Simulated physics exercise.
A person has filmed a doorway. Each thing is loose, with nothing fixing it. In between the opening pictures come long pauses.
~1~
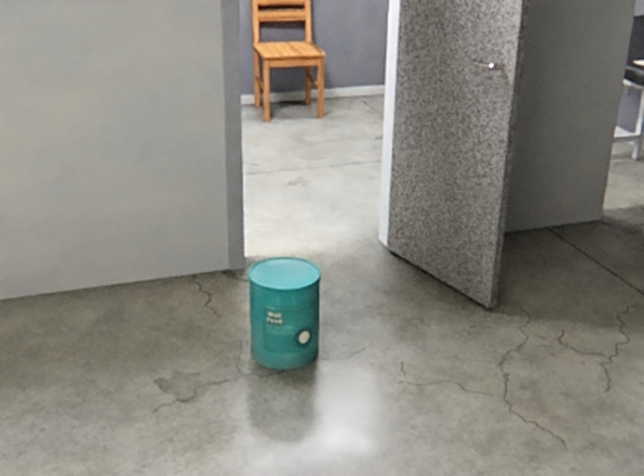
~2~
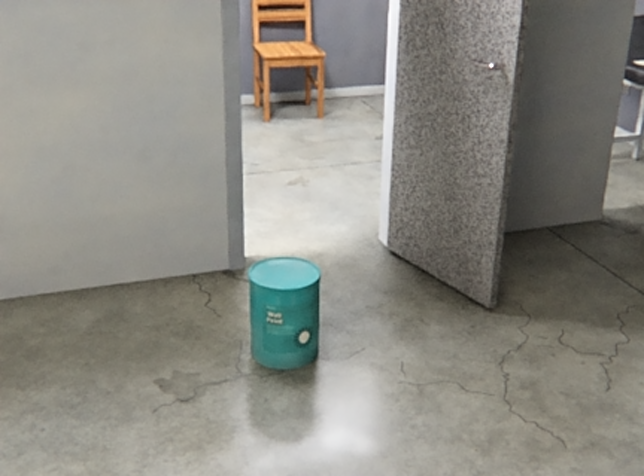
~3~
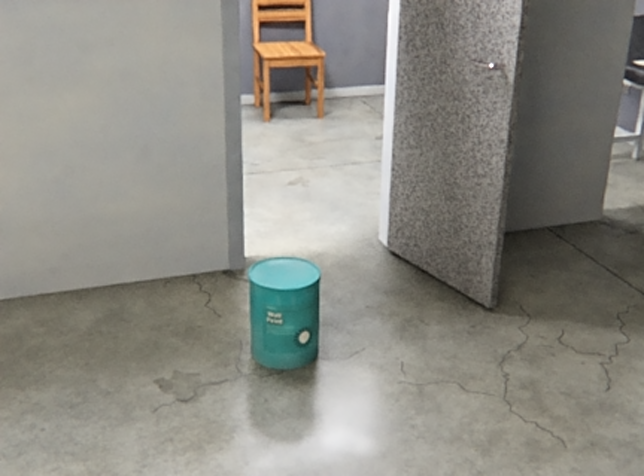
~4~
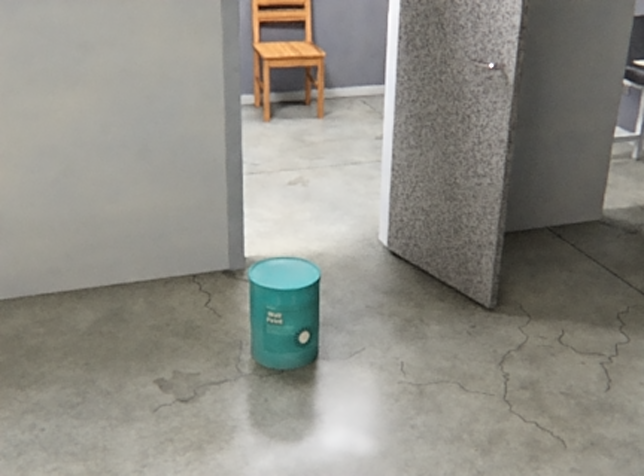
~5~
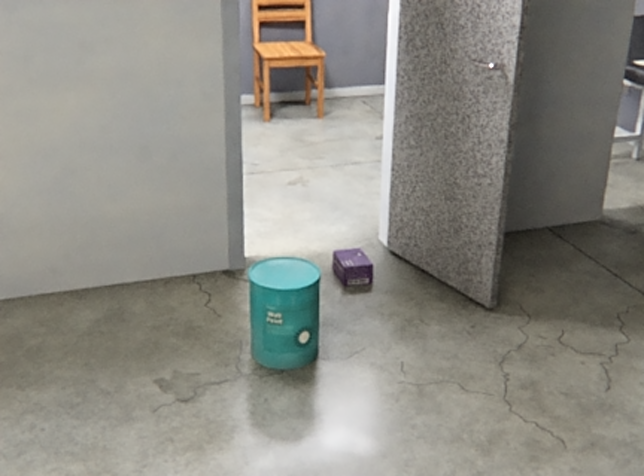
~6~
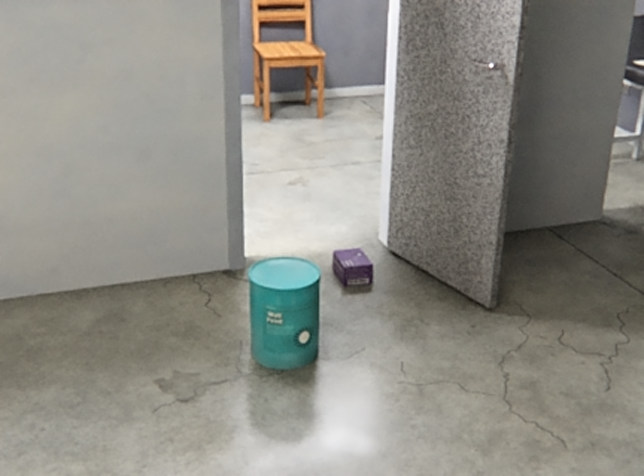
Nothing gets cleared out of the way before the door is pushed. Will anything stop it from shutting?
It comes to rest in the frame.
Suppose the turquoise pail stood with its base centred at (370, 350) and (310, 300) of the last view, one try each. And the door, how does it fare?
In order, the door swings completely to, then is hindered.
Then, 1.70 s later than the last frame, door 56° open.
Then, 2.60 s later than the last frame, door 25° open; purple box moved about its own width near (319, 254).
When it is over, door 0° open; moved from the start, purple box; turquoise pail as before. End places, in pixels of the last picture, purple box near (306, 240).
